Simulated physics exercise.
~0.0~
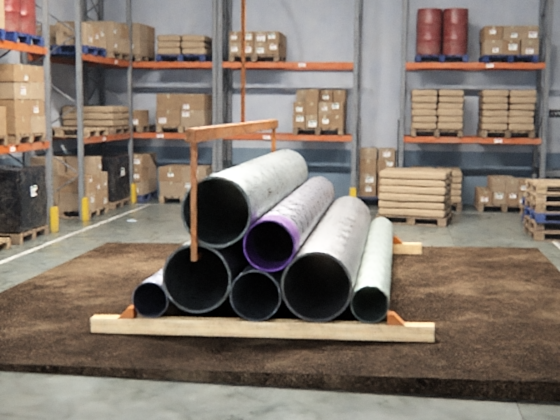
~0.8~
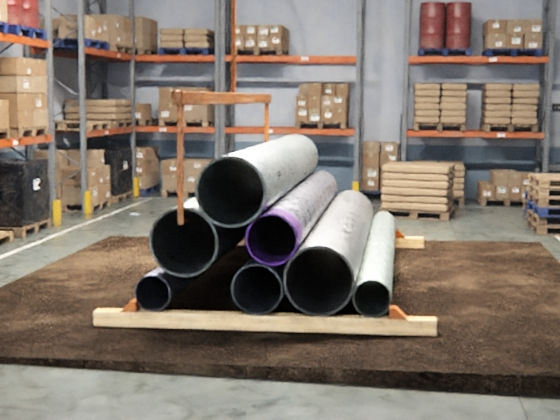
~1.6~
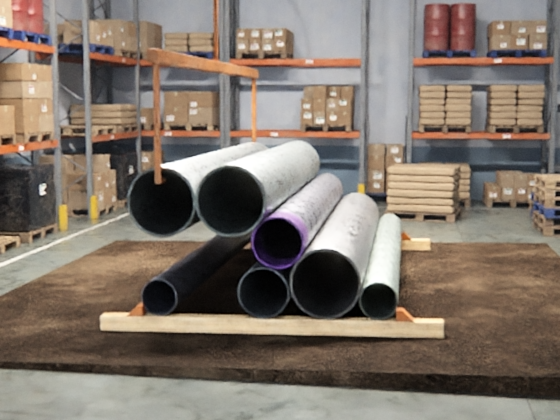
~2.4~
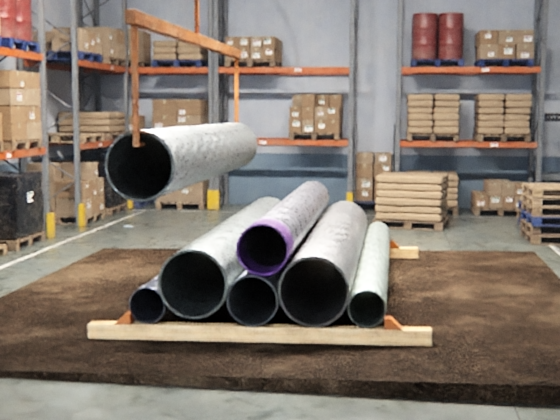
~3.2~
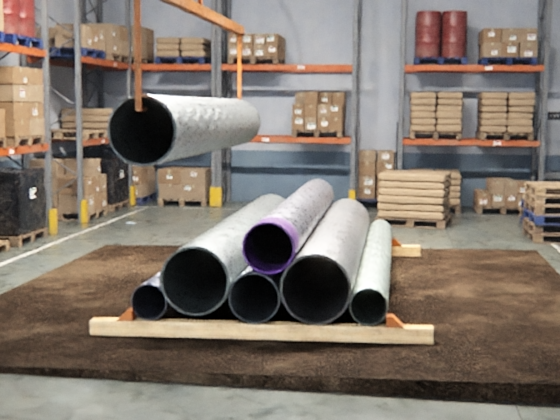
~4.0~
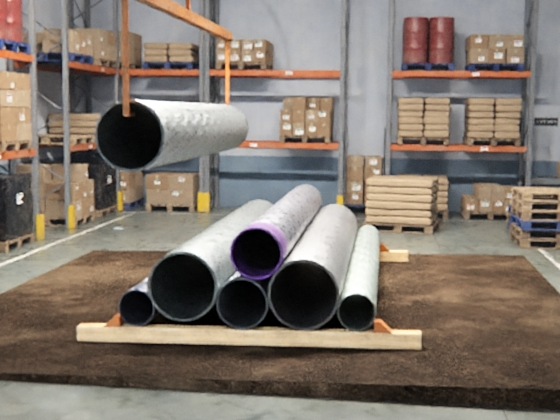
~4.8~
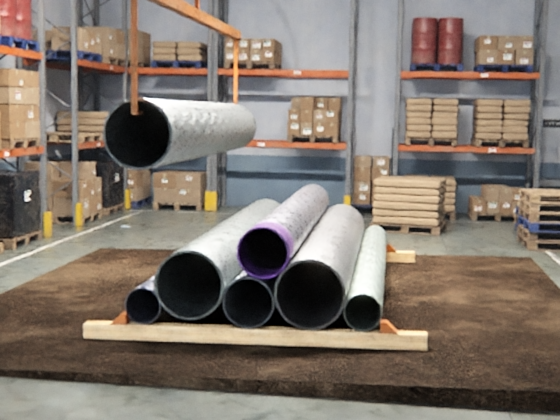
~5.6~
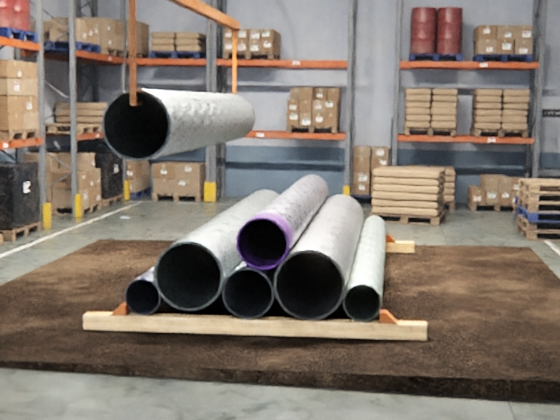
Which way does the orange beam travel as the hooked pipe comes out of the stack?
The beam moves up, drifting to the left as well early on, and then hangs still with the pipe above the stack.
